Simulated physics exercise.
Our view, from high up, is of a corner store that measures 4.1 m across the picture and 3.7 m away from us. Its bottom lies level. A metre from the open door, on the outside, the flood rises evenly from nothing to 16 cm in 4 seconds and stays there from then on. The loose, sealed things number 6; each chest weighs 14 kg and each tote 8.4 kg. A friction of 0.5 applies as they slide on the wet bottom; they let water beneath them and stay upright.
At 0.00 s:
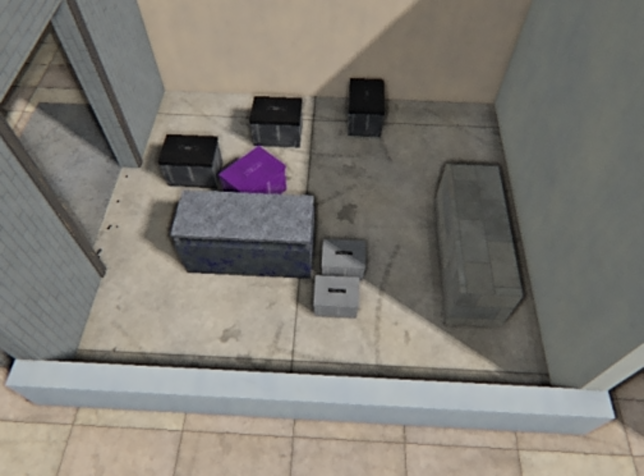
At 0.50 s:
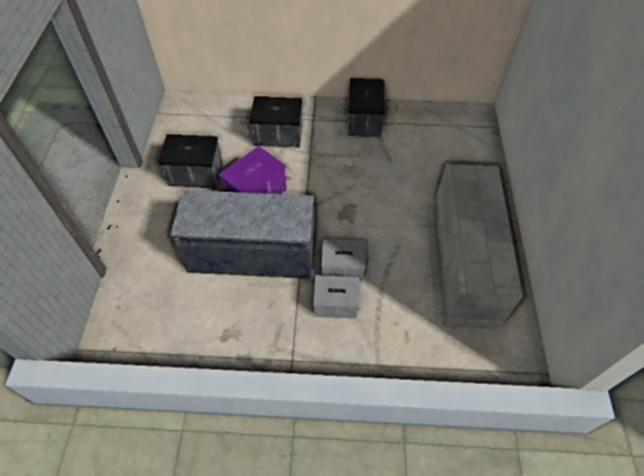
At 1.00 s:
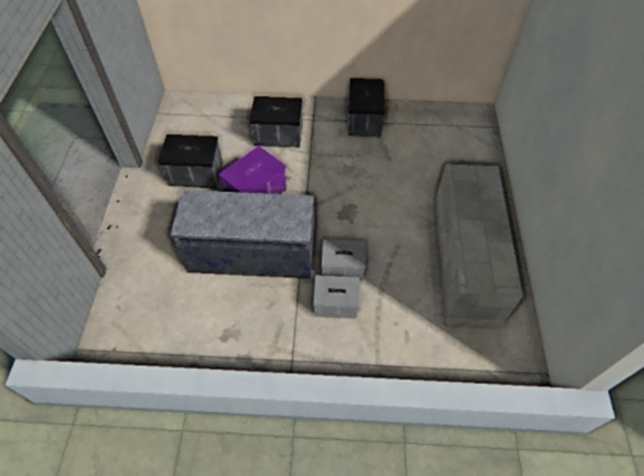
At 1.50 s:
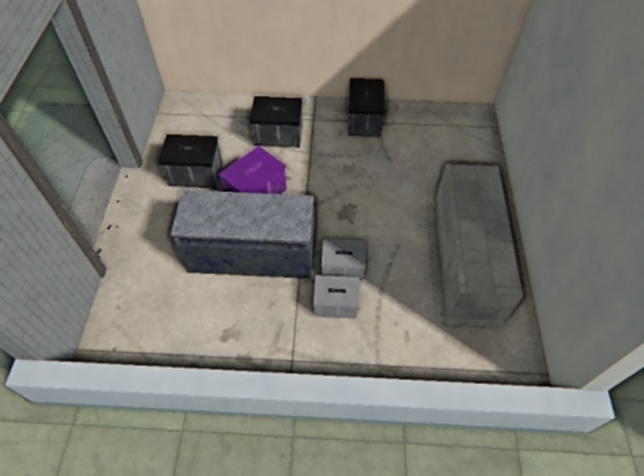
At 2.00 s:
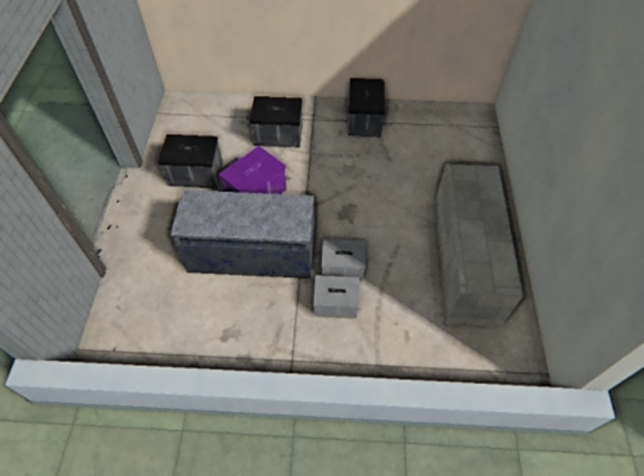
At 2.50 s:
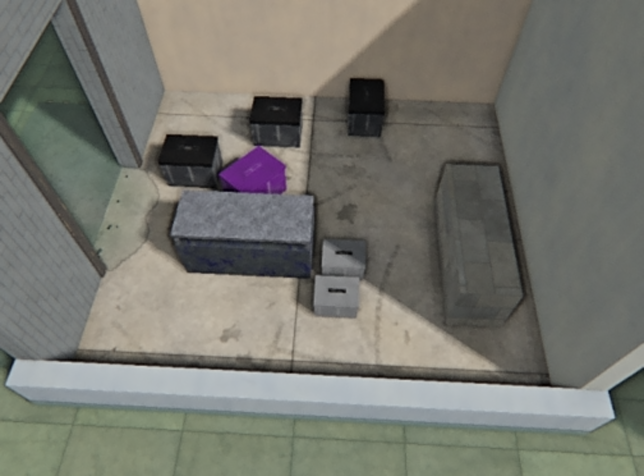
Greenish water spreading over the tiles outside a small walled room, then creeping through the left doorway while the boxes stay still.
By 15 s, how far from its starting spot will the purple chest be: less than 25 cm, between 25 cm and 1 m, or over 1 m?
Distance covered: Large.
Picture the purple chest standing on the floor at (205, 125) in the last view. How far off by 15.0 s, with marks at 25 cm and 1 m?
It creeps a little.
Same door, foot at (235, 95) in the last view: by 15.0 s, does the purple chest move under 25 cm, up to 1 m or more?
As for the purple chest, it winds up a long way off.
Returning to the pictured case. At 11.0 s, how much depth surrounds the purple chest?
Around 12 cm.
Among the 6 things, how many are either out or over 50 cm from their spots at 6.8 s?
At that moment it comes to 2.
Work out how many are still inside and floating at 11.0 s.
The number is 3.
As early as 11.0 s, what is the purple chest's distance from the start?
Displacement by then near 250 cm.
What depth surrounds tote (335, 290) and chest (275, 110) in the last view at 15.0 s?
Roughly 9 and 10 cm.
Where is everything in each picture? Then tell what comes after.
In the first frame, the purple chest at (252, 170), on the bottom; 0.0 m2 under water; 0 of 6 have shifted.
In the second frame, the purple chest at (252, 170), on the bottom; 0.0 m2 under water; 0 of 6 have shifted.
In the third frame, the purple chest at (252, 170), on the bottom; 0.0 m2 under water; 0 of 6 have shifted.
In the fourth frame, the purple chest at (252, 170), on the bottom; water covers 0.0 m2; 0 of 6 have shifted.
In the fifth frame, the purple chest at (252, 170), on the bottom; 0.0 m2 under water; 0 of 6 have shifted.
In the sixth frame, the purple chest at (252, 170) rests on the ground; water covers 0.3 m2; 0 of 6 have shifted.
After 3.5 s the purple chest is near (252, 170), 0.0 m from its start, aground; 0 afloat.
After 6.8 s the purple chest is near (380, 151), 1.3 m from its start, aground; 0 afloat.
After 11.0 s the purple chest is near (501, 139), 2.6 m from its start, afloat; 3 afloat.
After 15.0 s the purple chest is near (479, 89), 2.7 m from its start, afloat; 6 afloat.
